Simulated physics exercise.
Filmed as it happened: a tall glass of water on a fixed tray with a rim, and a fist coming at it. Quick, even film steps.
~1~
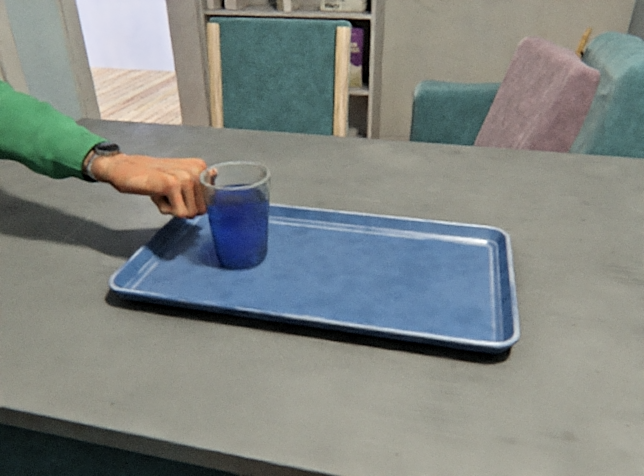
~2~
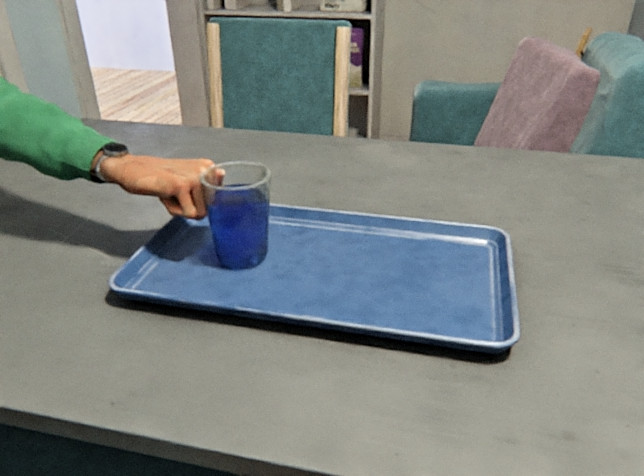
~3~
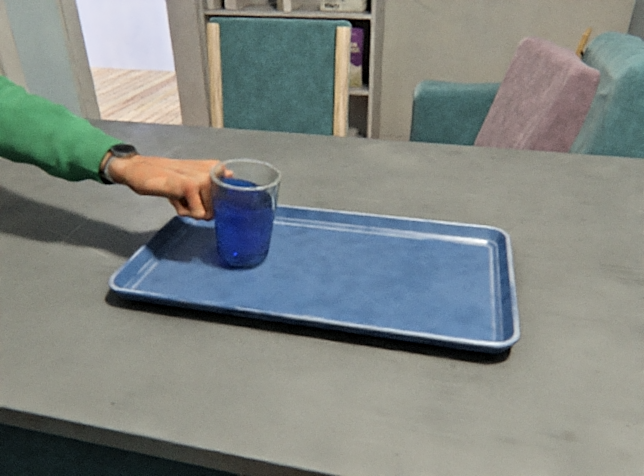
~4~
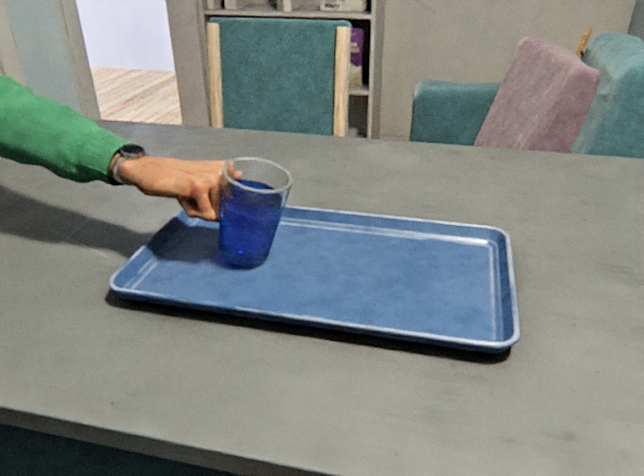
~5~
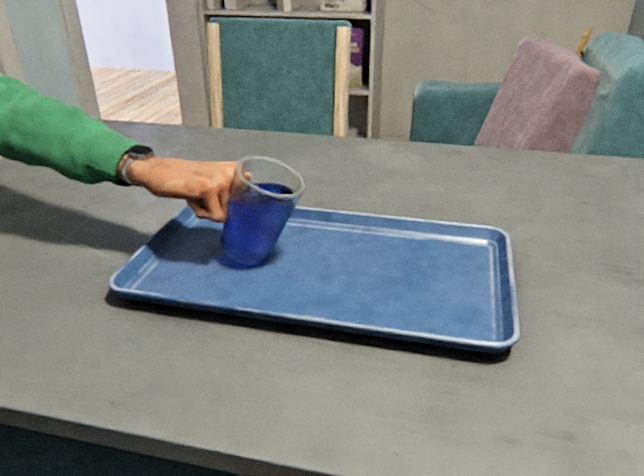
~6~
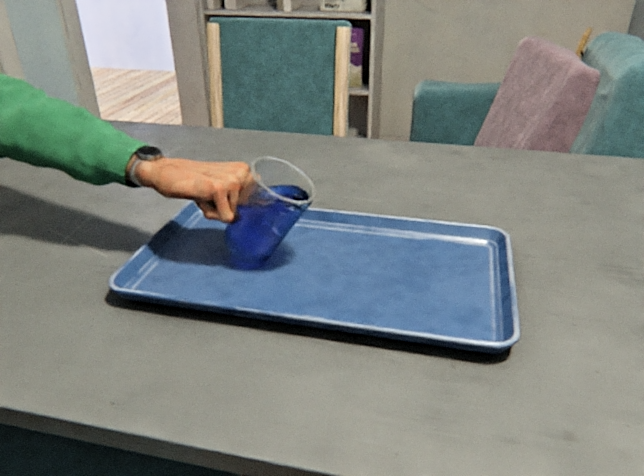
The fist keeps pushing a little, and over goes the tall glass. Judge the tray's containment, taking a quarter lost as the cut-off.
Containment is poor, a quarter or more lost.
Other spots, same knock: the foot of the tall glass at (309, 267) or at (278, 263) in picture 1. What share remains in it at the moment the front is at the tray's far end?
Estimate: 80 % then 60 %.
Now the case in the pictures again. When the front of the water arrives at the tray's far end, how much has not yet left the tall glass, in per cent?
Estimate: Close to 50 per cent.
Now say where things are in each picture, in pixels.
In the first frame, tilt 0°; right rim (267, 179); surface from (213, 191) to (266, 196); the tray's far rim is at (512, 280); the tray is clear ahead.
In the second frame, tilt 0°; right rim (267, 179); surface from (212, 191) to (266, 196).
In the third frame, tilt 7°; right rim (278, 182); surface from (219, 178) to (273, 201).
In the fourth frame, tilt 14°; right rim (289, 185); surface from (229, 181) to (283, 198).
In the fifth frame, tilt 21°; right rim (301, 191); surface from (236, 194) to (296, 195).
In the sixth frame, tilt 29°; right rim (312, 198); surface from (242, 199) to (310, 196).
A moment on, the tall glass lies on its side and 83 per cent is in the glass, 7 on the tray and 10 above or beyond its rim.
Next, the tall glass lies on its side and 46 per cent is in the glass, 51 on the tray and 3 above or beyond its rim.
Then the tall glass lies on its side and 28 per cent is in the glass, 45 on the tray and 27 above or beyond its rim.
Later the tall glass lies on its side and 14 per cent is in the glass, 48 on the tray and 38 above or beyond its rim.
At rest 62 per cent is held by tray and glass, 38 is off the tray.
